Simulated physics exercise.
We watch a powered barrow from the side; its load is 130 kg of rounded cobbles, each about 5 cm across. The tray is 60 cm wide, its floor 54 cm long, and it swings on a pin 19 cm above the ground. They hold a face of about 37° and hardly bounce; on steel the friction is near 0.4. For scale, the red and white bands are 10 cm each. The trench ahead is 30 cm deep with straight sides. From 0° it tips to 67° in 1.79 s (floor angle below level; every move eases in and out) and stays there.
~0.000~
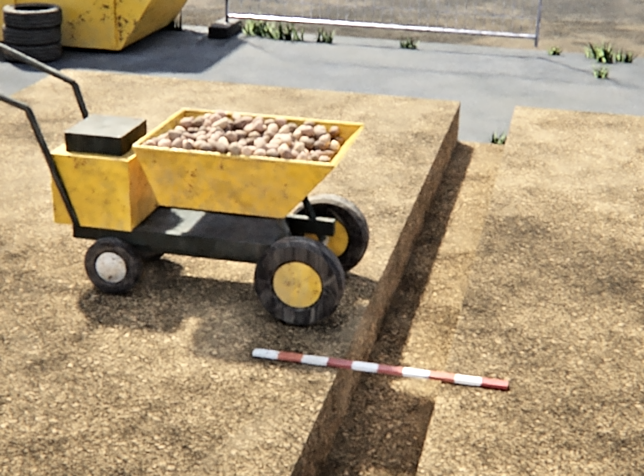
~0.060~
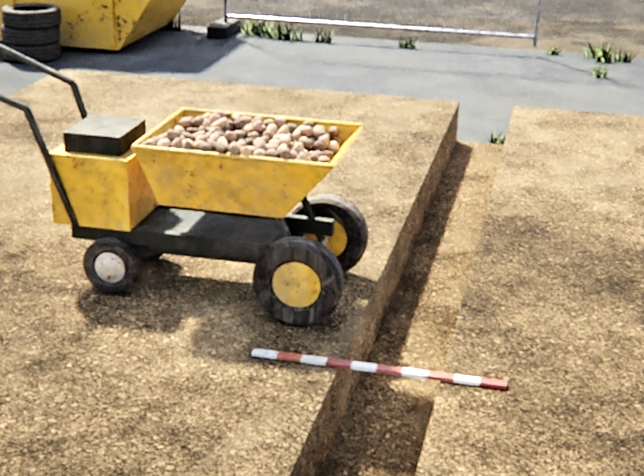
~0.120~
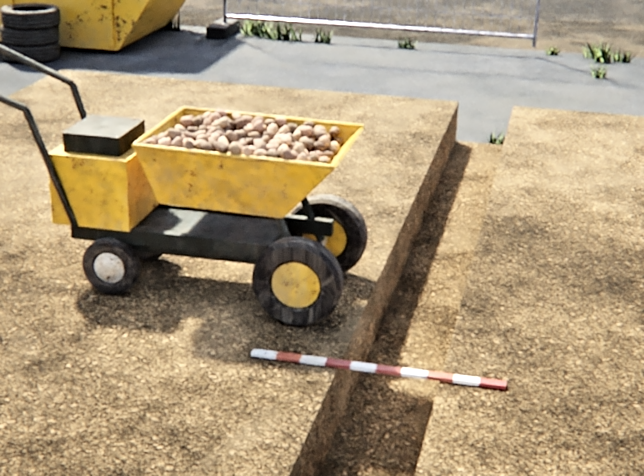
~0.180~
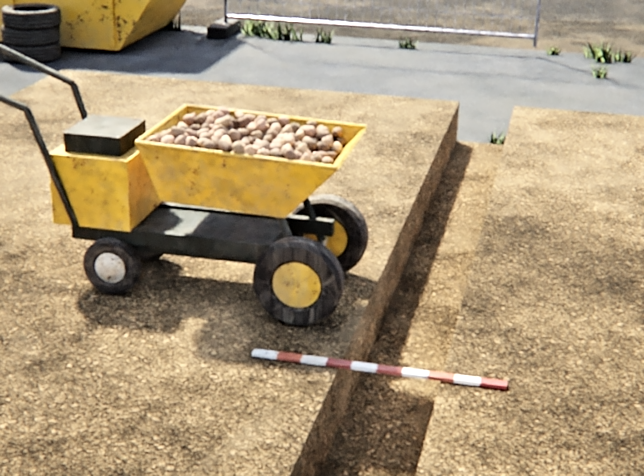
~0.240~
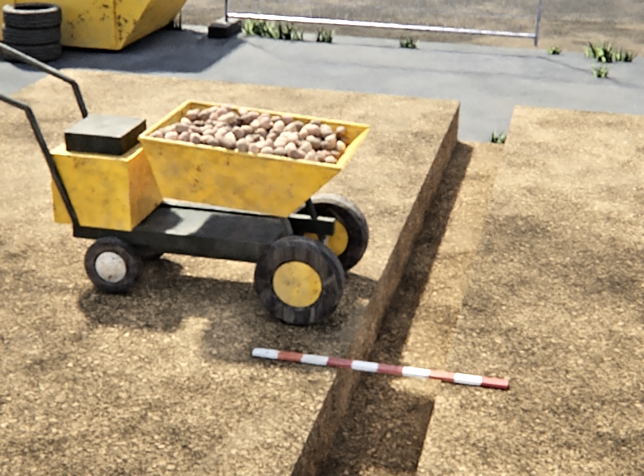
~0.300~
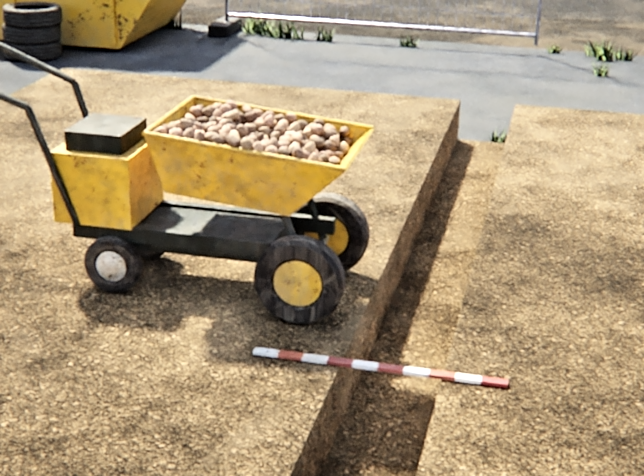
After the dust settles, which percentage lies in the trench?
Some 38 per cent of it.
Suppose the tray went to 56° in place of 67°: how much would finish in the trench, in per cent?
In that case some 40 per cent.
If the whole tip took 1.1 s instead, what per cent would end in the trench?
Then about 30 per cent.
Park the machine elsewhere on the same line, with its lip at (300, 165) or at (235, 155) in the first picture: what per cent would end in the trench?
First some 70, then 100 per cent.
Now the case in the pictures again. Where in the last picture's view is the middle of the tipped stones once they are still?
Their middle is at about (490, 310).
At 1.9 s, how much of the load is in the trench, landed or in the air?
About 10 per cent by then.
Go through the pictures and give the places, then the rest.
In the first frame, lip at (334, 167), floor tilted 0°, highest stones at (260, 126).
In the second frame, the tray is at 0°, its lip at (333, 167); the top of the load is at (251, 125); the stones move at 0.1 m/s on average.
In the third frame, lip at (334, 168), floor tilted 1°, highest stones at (243, 123); the stones move at 0.1 m/s on average.
In the fourth frame, the tray is at 2°, its lip at (337, 168); the top of the load is at (234, 119); the stones move at 0.2 m/s on average.
In the fifth frame, the tray is at 3°, its lip at (341, 169); the top of the load is at (231, 117); the stones move at 0.2 m/s on average.
In the sixth frame, lip at (345, 170), floor tilted 5°, highest stones at (224, 112); the stones move at 0.3 m/s on average.
After 1.3 s the floor is at 56°; 99 % in the tray, 1 % in the trench; the foremost stones are at (441, 240).
After 1.9 s the floor is at 67°; 44 % in the tray, 8 % in the trench, 49 % past the trench; the foremost stones are at (591, 325).
After 2.2 s the floor is at 67°; 20 % in the tray, 16 % in the trench, 65 % past the trench; the foremost stones are past the picture's edge.
After 4.2 s the floor is at 67°; 0 % in the tray, 38 % in the trench, 62 % past the trench; the foremost stones are past the picture's edge.
